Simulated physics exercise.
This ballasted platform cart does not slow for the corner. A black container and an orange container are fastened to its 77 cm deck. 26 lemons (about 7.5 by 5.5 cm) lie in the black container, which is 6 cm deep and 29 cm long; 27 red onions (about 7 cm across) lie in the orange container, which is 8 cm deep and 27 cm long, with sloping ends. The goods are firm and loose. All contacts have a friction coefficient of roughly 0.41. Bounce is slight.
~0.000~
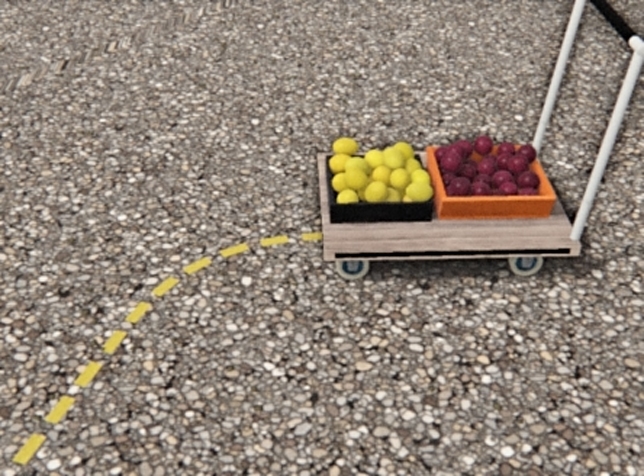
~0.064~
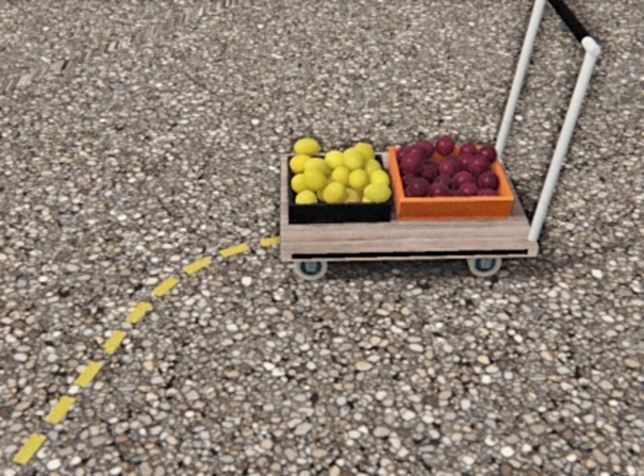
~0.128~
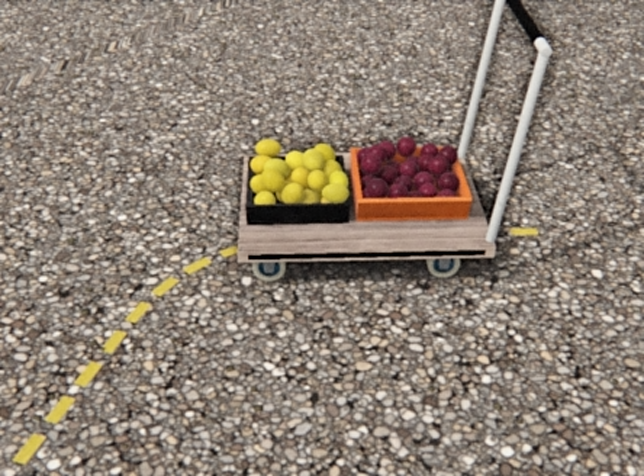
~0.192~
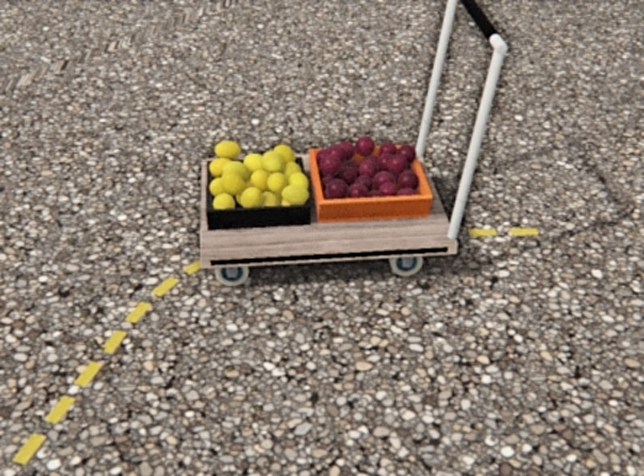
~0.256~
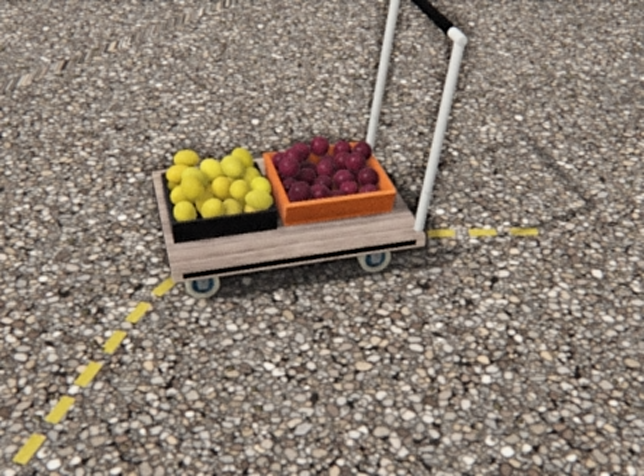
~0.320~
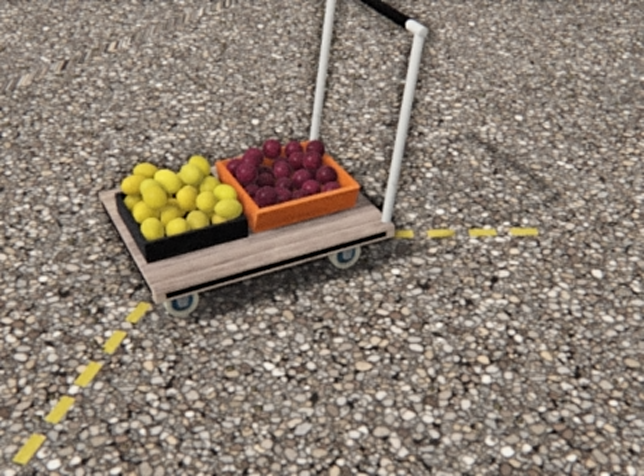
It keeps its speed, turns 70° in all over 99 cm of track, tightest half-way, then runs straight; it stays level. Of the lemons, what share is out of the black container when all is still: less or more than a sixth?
The black container loses more than one in six of its lemons.
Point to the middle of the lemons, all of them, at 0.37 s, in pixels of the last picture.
Near (153, 217).
After 0.37 s, black container 23 in, 3 out and orange container 27 in, 0 out.
After 0.47 s, black container 21 in, 5 out and orange container 27 in, 0 out.
After 0.62 s, black container 21 in, 5 out and orange container 26 in, 1 out.
Final count (at 1.07 s), black container 19 in, 7 out and orange container 25 in, 2 out. Asked share, 7 of 26, 27 per cent.
